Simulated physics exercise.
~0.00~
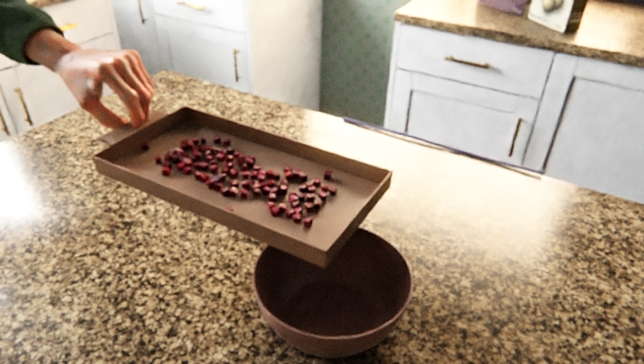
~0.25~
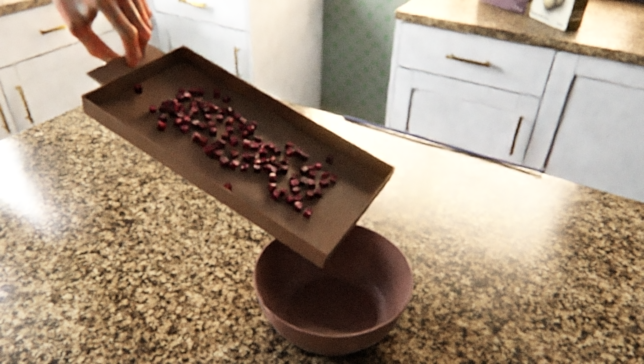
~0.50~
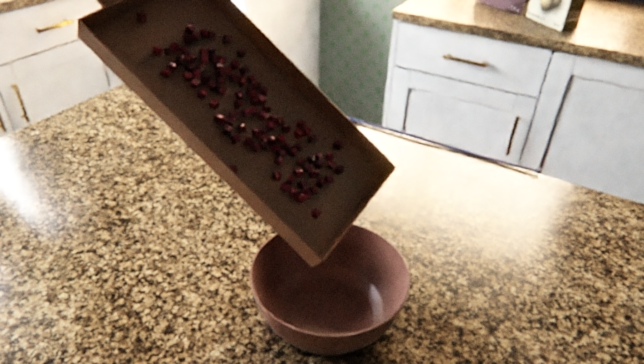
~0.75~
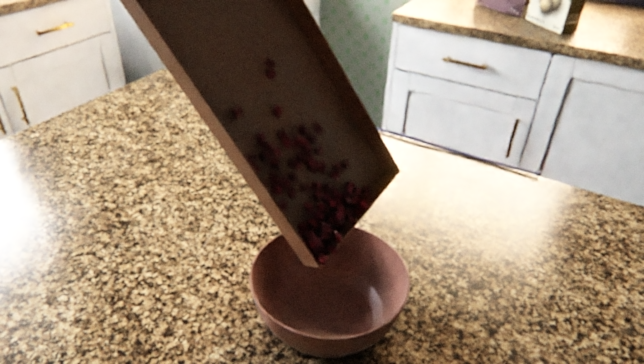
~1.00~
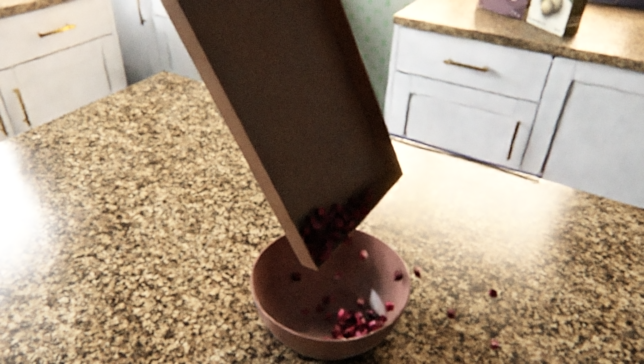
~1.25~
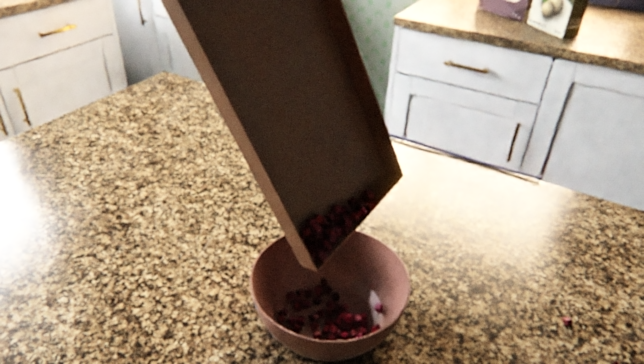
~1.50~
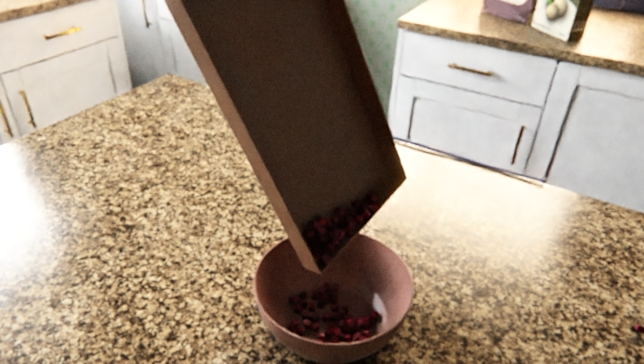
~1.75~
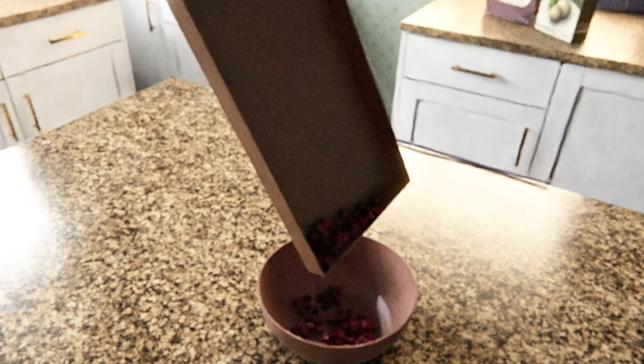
A tray of beetroot cubes tips steeply, dropping some into a bowl while others stay behind.
